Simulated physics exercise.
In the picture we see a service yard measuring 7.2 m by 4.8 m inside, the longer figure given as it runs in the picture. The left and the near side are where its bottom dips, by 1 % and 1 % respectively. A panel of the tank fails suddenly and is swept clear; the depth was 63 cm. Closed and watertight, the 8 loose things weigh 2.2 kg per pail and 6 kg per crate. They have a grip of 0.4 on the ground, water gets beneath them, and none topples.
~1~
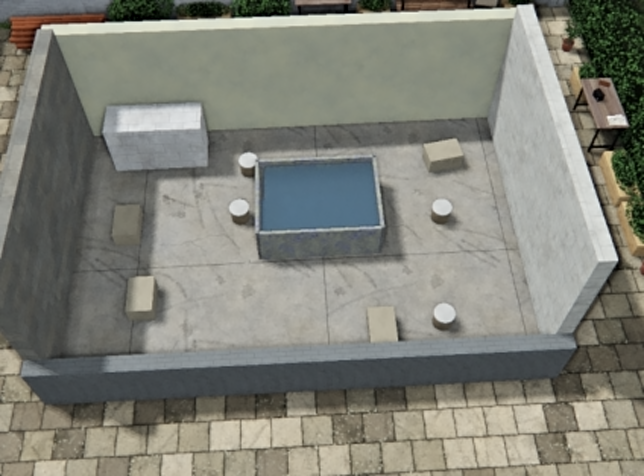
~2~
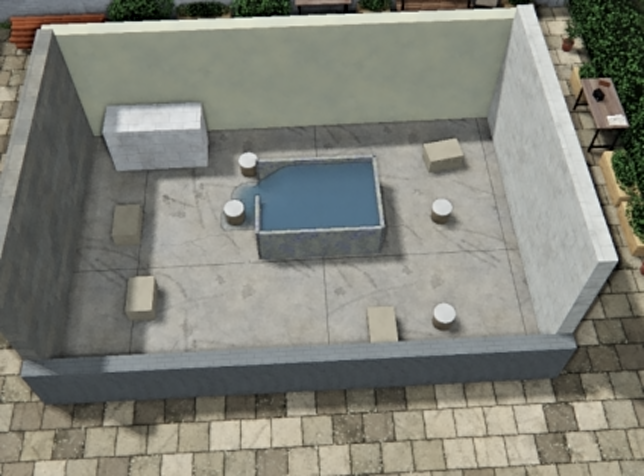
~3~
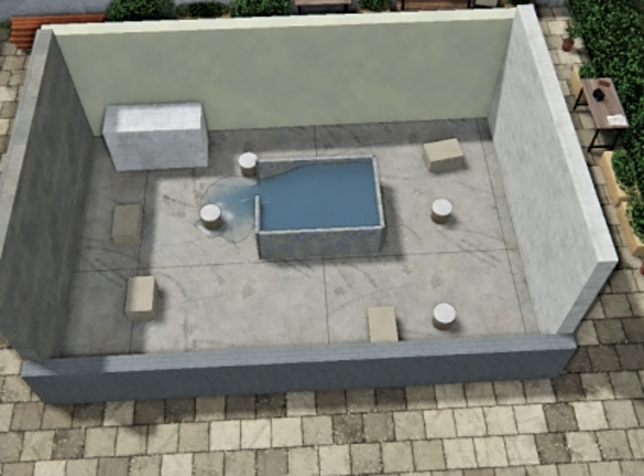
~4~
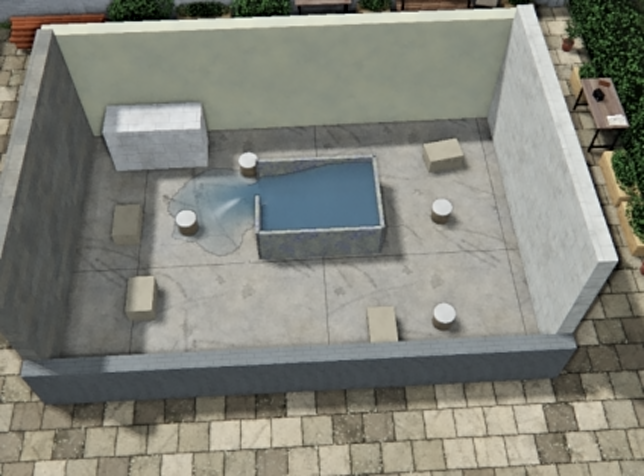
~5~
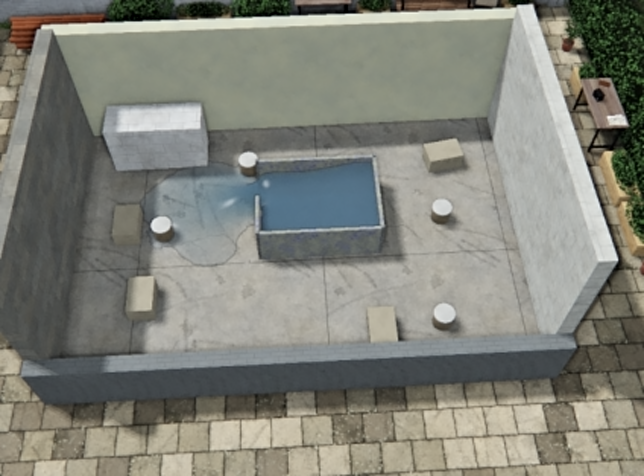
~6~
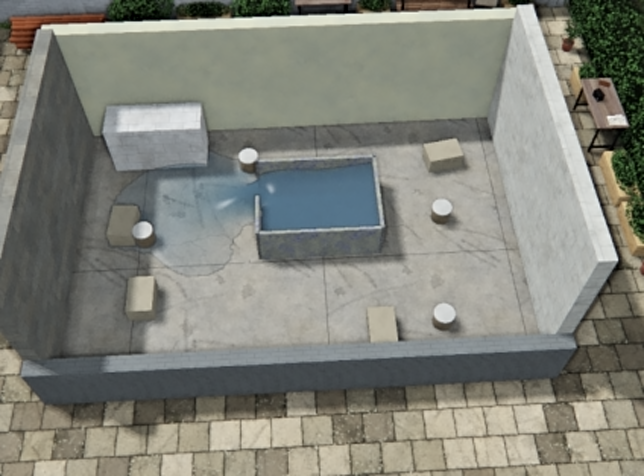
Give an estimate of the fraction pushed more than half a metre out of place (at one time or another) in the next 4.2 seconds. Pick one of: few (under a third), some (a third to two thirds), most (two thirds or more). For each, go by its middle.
Some.
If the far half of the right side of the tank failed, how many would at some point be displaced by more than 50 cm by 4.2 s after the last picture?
In that case the number is 5.
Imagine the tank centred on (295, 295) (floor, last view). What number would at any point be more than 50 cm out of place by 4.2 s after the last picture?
2.
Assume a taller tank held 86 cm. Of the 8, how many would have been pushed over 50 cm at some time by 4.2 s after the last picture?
Result: 5.
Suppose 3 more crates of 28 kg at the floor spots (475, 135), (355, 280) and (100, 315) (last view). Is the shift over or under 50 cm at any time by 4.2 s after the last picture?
Each in turn ends up within the limit, within the limit, beyond the limit.
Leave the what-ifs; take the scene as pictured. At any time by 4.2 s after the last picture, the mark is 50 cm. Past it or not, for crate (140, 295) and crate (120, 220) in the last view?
In the order asked, they come out beyond the limit and beyond the limit.
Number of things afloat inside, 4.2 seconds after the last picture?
The count is 2.
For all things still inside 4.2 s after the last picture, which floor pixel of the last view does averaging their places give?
Roughly at (340, 267).
Then, 0.4 s after the last picture 2 of 8 are over 50 cm from their spots; 0 afloat.
Then, 1.5 s after the last picture 2 of 8 are over 50 cm from their spots; 2 afloat.
Then, 2.8 s after the last picture 3 of 8 are over 50 cm from their spots; 3 afloat.
Then, 4.2 s after the last picture 3 of 8 are over 50 cm from their spots, and 3 have been at some point; 2 afloat.
